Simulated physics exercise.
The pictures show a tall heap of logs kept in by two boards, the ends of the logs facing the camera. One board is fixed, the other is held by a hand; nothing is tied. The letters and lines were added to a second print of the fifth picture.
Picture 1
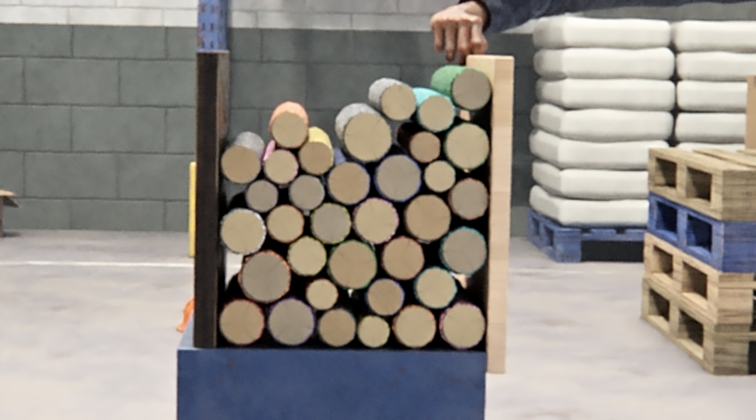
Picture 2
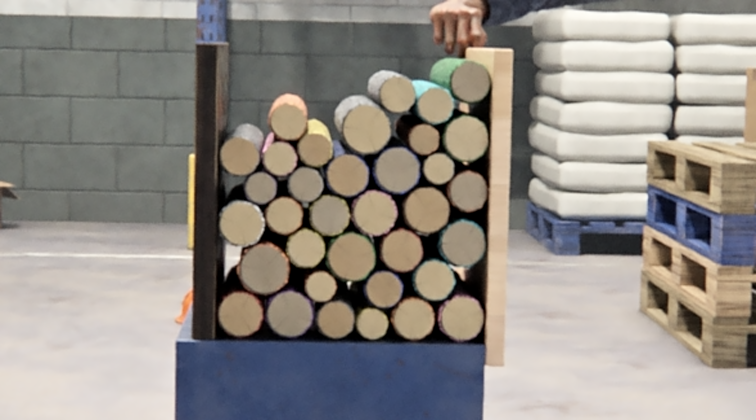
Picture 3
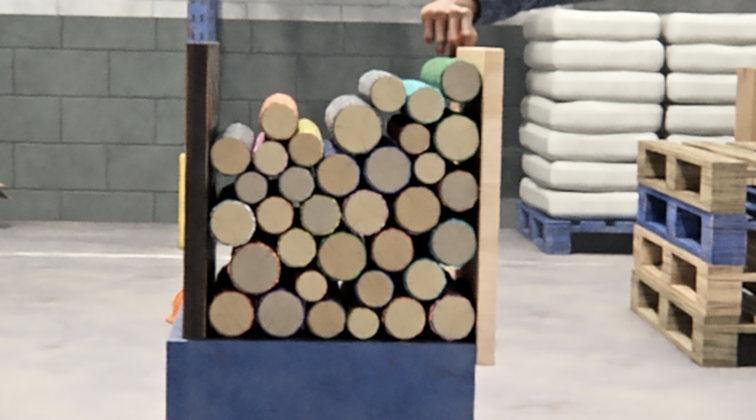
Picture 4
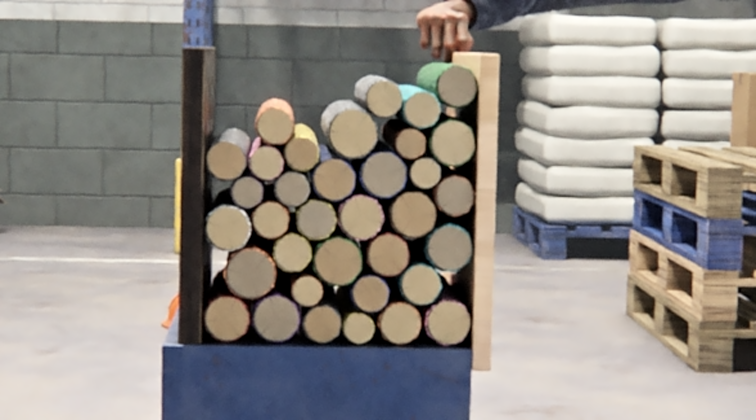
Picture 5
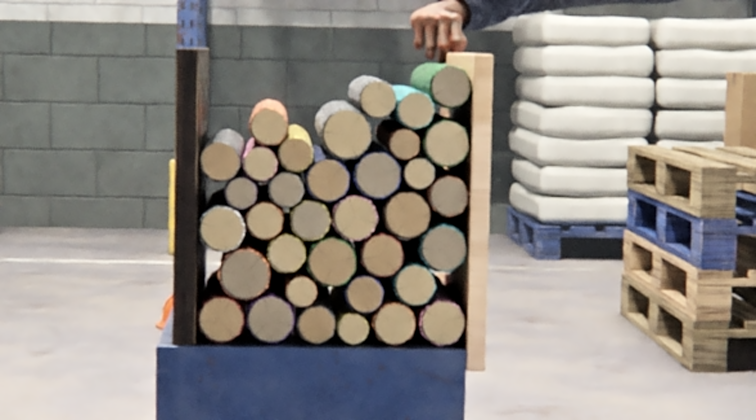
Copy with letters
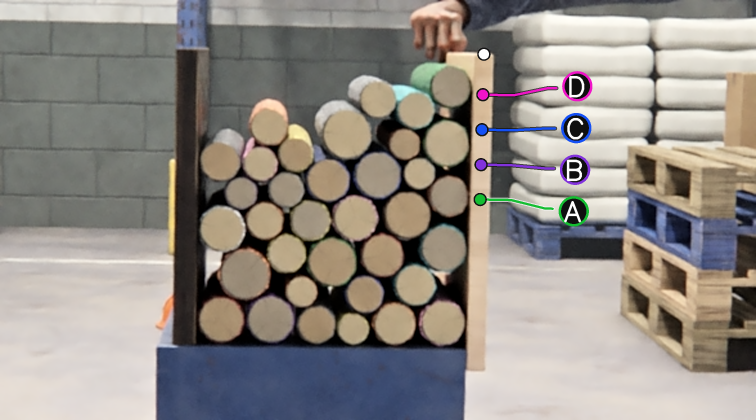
The camera drifted slightly, shifting the view a little, while a tall heap of logs sat still between two upright boards and a hand stayed on top of the right one.
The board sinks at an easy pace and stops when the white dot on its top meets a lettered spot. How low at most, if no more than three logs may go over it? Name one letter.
It can be let down to A.
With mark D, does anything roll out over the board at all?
No.
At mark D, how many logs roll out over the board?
It comes to none.
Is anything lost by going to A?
Yes.
On the copy, A at (480, 199); B at (481, 165); C at (482, 130); D at (483, 95); the white dot at (484, 54).
On A. First, top of the board (472, 121).
Then, top of the board (470, 196).
Finally, top of the board (470, 199), three out over the board.
By contrast, B one out over the board; C none out over the board; D none out over the board.
